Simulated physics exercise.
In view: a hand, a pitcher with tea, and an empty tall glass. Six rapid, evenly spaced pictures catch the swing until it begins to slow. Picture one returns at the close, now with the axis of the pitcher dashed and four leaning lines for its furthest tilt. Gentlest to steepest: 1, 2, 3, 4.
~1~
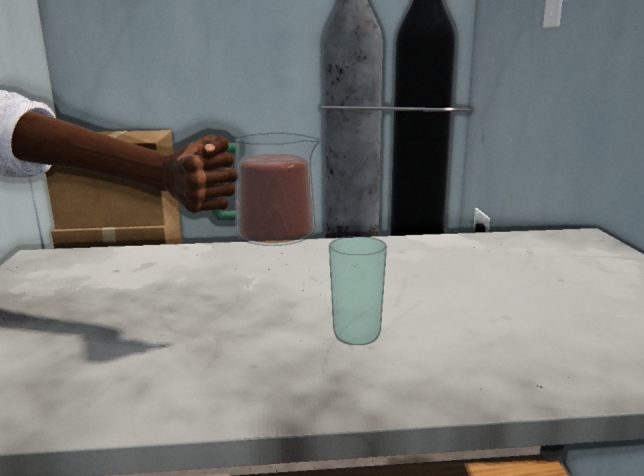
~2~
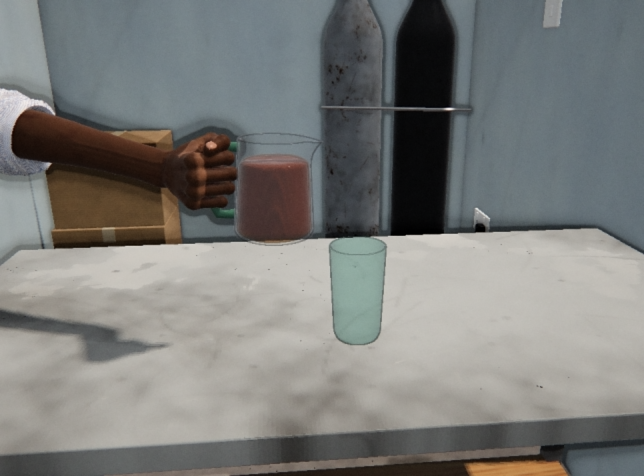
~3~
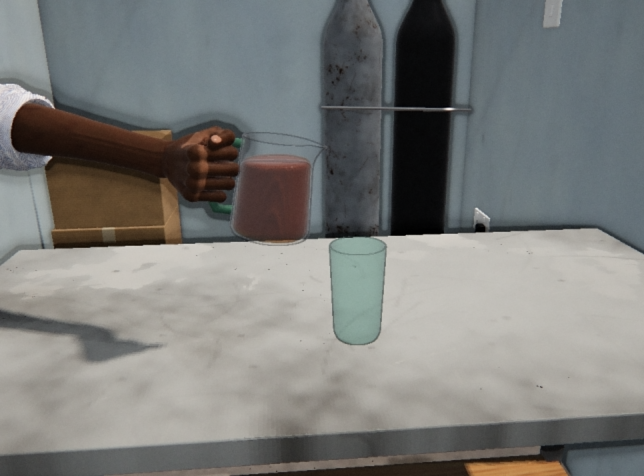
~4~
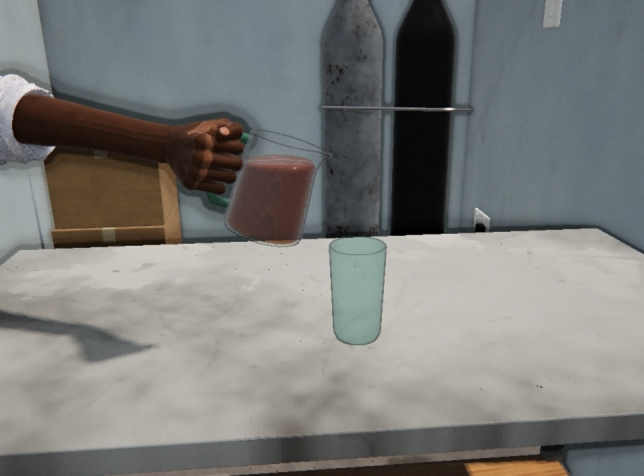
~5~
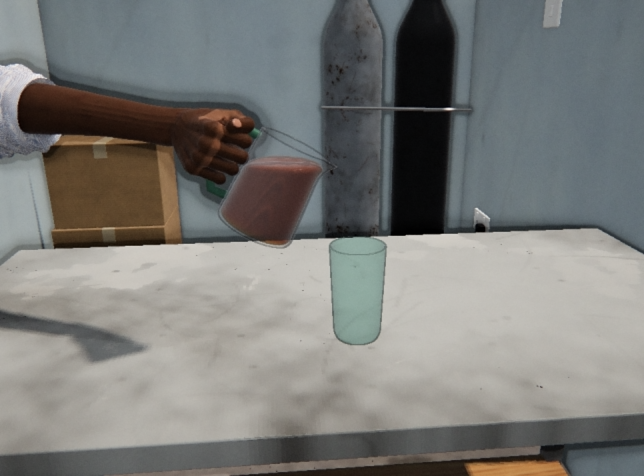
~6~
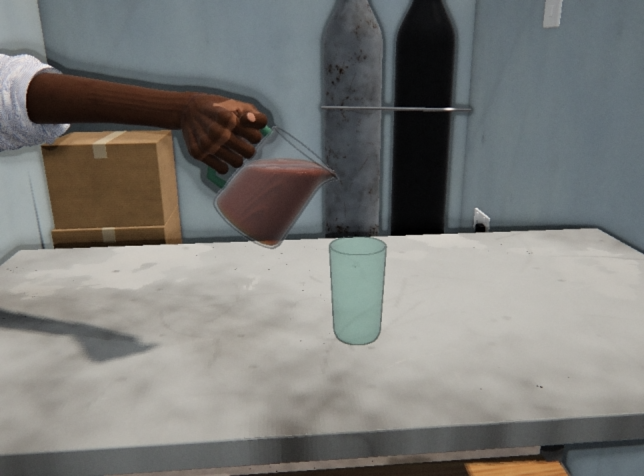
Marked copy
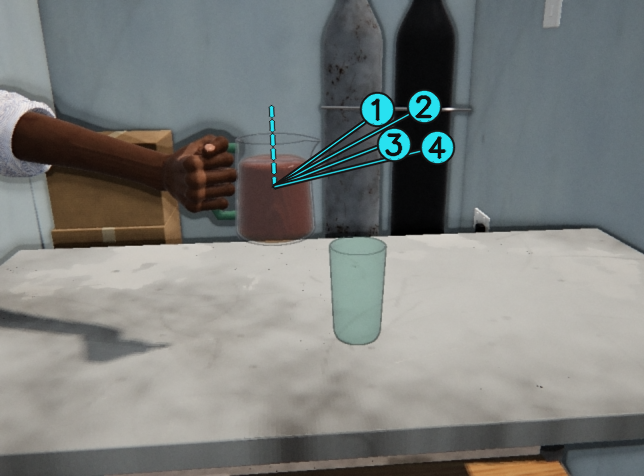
At a pale stone counter, a hand lifting a clear pitcher of reddish-brown drink and tilting it rightward near an empty green glass.
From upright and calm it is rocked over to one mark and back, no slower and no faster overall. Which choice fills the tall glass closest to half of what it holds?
Mark 3 does it best.
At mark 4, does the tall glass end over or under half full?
Over.
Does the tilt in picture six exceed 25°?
Yes, it does.
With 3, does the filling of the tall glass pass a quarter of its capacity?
Yes, it does.
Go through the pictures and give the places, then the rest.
The first picture shows upright, lip at (319, 140); rim of the tall glass round (358, 245); nothing has left yet.
The second picture shows upright, lip at (321, 141); nothing has left yet.
The third picture shows tipped about 8°, lip at (325, 146); nothing has left yet.
The fourth picture shows tipped about 16°, lip at (331, 155); nothing has left yet.
The fifth picture shows tipped about 27°, lip at (335, 166); nothing has left yet.
The sixth picture shows tipped about 39°, lip at (338, 178); nothing has left yet.
On the marked copy, 1 at (364, 121); 2 at (409, 114); 3 at (377, 147); 4 at (421, 151).
With 1, the tall glass ends with about 26 % of what it can hold.
With 2, the tall glass ends with about 36 % of what it can hold; 3 % of the tea is spilt.
With 3, the tall glass ends with about 49 % of what it can hold; 5 % of the tea is spilt.
With 4, the tall glass ends with about 64 % of what it can hold; 7 % of the tea is spilt.
